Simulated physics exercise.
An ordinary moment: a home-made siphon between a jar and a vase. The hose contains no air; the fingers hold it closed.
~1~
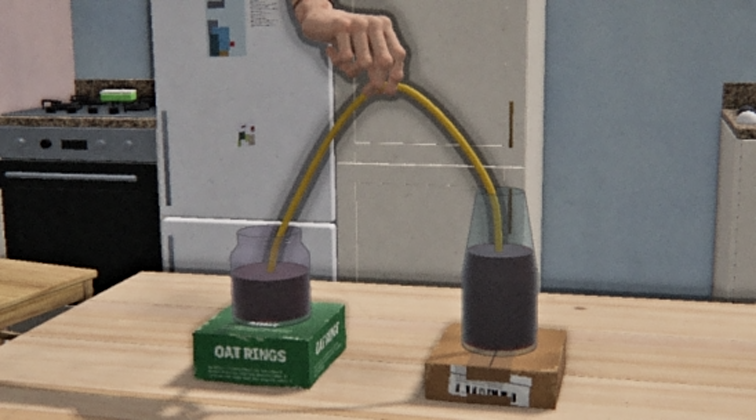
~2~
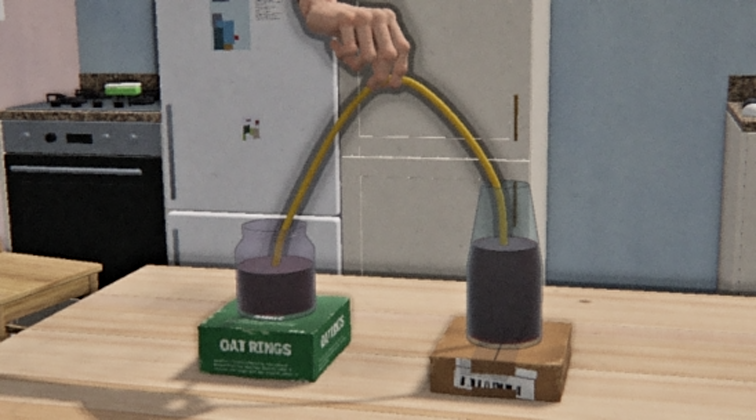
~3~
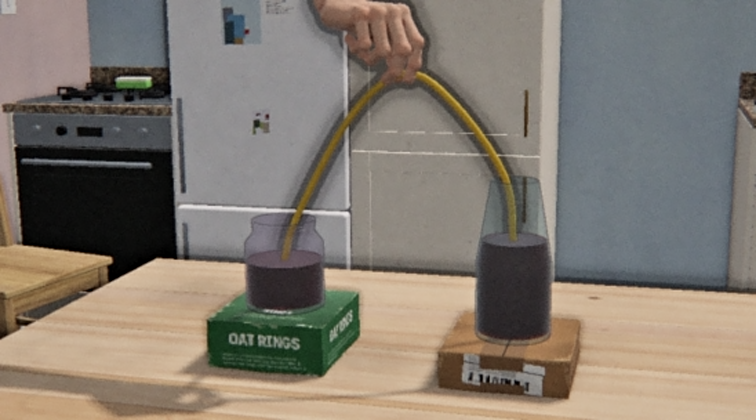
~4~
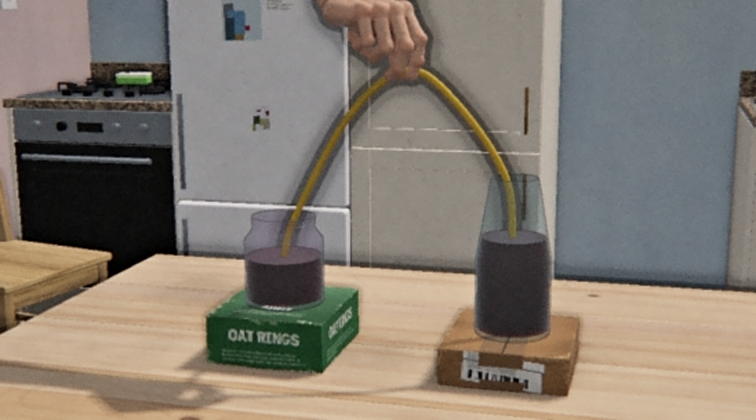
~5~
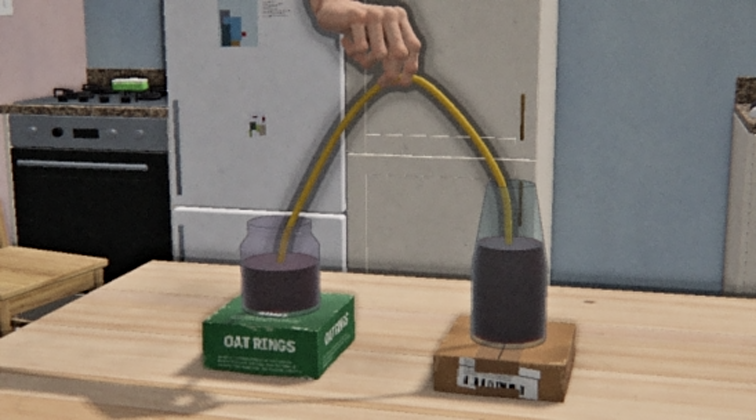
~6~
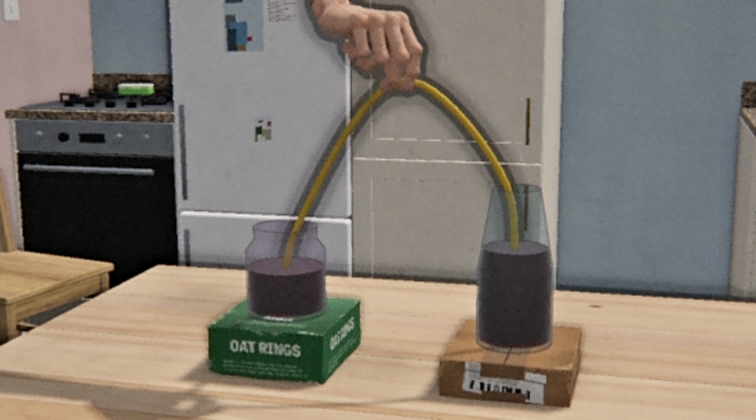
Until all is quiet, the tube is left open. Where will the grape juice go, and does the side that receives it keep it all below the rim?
Flow - toward the left; taker - it keeps it all in.
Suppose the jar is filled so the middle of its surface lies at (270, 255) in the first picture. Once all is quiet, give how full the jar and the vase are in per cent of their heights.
Final levels: Approx. 80 % and 55 %.
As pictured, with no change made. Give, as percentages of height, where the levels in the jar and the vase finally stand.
About 65 %, then 45 %.
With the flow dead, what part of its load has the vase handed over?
Estimate: Close to 20 %.
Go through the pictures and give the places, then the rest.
Fingers on the hose; jar (271, 272) about half full, up on the packet; vase (500, 266) about two thirds full, up on the box, in the first frame.
Still shut; jar about half full, surface at (276, 265); vase about two thirds full, surface at (505, 244), in the second frame.
The hose is pinched; jar (285, 259) about half full; vase (514, 255) about two thirds full, in the third frame.
Nothing flows; jar about half full, surface at (285, 256); vase about two thirds full, surface at (514, 237), in the fourth frame.
Fingers on the hose; jar (281, 262) about half full, up on the packet; vase (510, 259) about two thirds full, up on the box, in the fifth frame.
Still shut; jar about half full, surface at (286, 266); vase about two thirds full, surface at (516, 248), in the sixth frame.
A moment on, the jar is about half full; the vase is about half full.
Further on, the jar is about two thirds full; the vase is about half full.
When it is over, the jar is about two thirds full; the vase is about half full; the two surfaces are level.
